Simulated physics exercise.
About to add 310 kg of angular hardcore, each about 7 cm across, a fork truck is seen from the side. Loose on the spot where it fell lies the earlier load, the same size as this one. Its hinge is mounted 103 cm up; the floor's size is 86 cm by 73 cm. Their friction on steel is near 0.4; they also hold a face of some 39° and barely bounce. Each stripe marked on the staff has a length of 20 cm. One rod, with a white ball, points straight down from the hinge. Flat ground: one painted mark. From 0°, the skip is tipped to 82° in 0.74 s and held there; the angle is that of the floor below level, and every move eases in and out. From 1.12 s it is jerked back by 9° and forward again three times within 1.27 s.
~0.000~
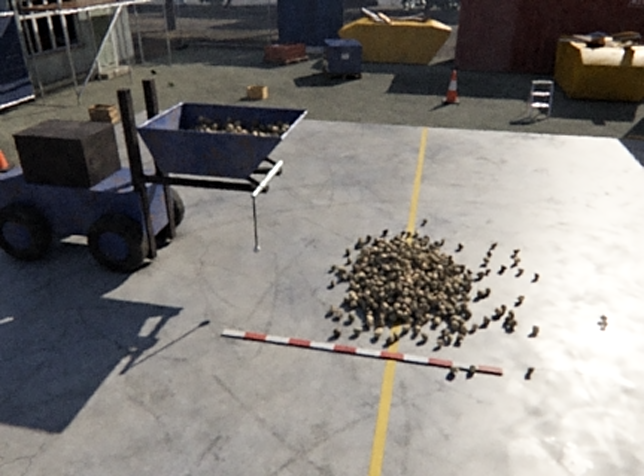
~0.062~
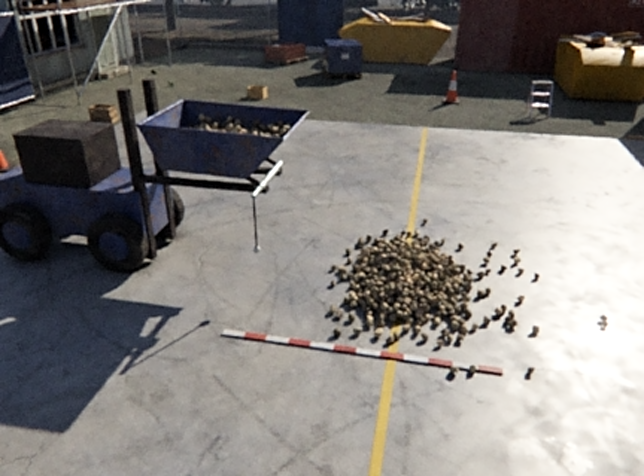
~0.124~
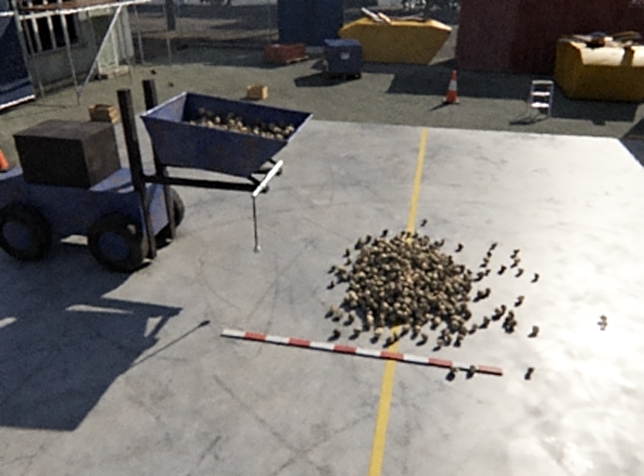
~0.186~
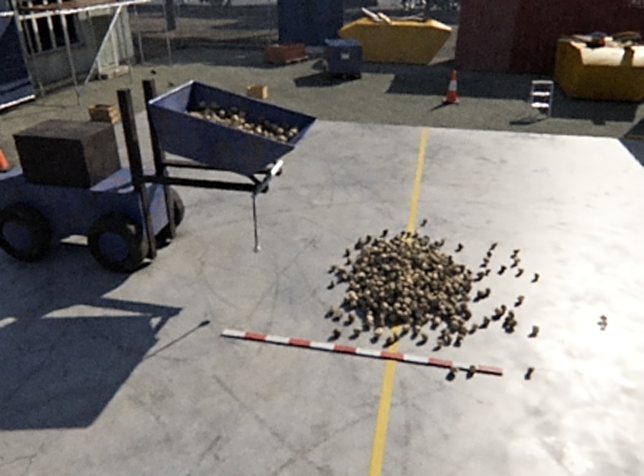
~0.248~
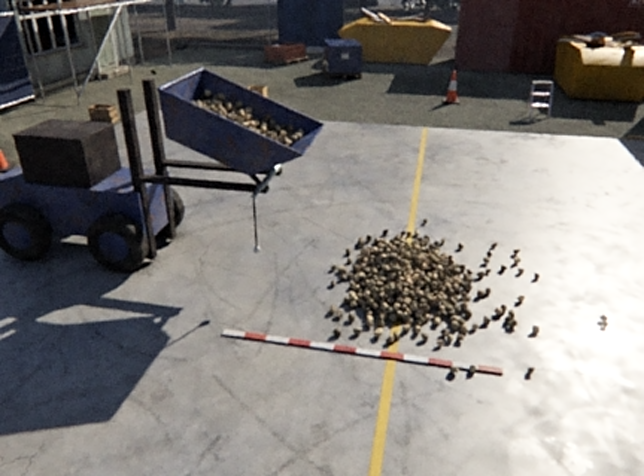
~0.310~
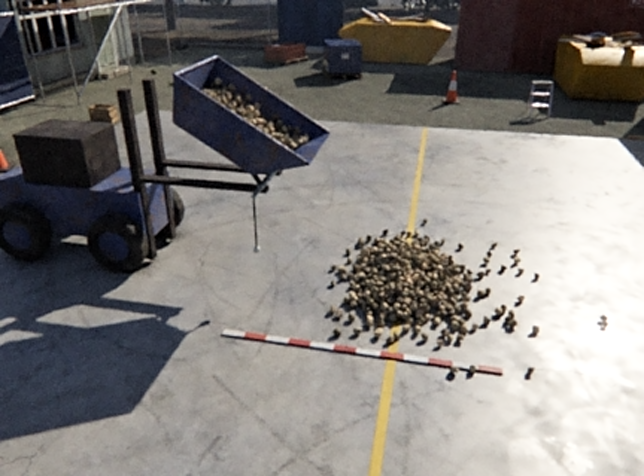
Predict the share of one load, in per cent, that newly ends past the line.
My estimate is 38 per cent.
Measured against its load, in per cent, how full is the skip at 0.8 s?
Close to 90 in a hundred.
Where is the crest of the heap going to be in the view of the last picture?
Somewhere close to (389, 252).
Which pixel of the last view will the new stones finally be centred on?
In the last view, somewhere near (382, 268).
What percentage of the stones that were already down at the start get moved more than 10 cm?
Some 15 percent, give or take.
After 0.6 s the floor is at 69°; in per cent of one load, 100 in the skip, 52 short of the line, 48 past the line; the foremost stones are at (542, 289).
After 0.8 s the floor is at 82°; in per cent of one load, 90 in the skip, 62 short of the line, 48 past the line; the foremost stones are at (542, 289).
After 2.8 s the floor is at 82°; in per cent of one load, 0 in the skip, 114 short of the line, 86 past the line; the foremost stones are at (595, 300).
After 5.4 s the floor is at 82°; in per cent of one load, 0 in the skip, 114 short of the line, 86 past the line; the foremost stones are at (595, 300). Net gain past the line, 38.
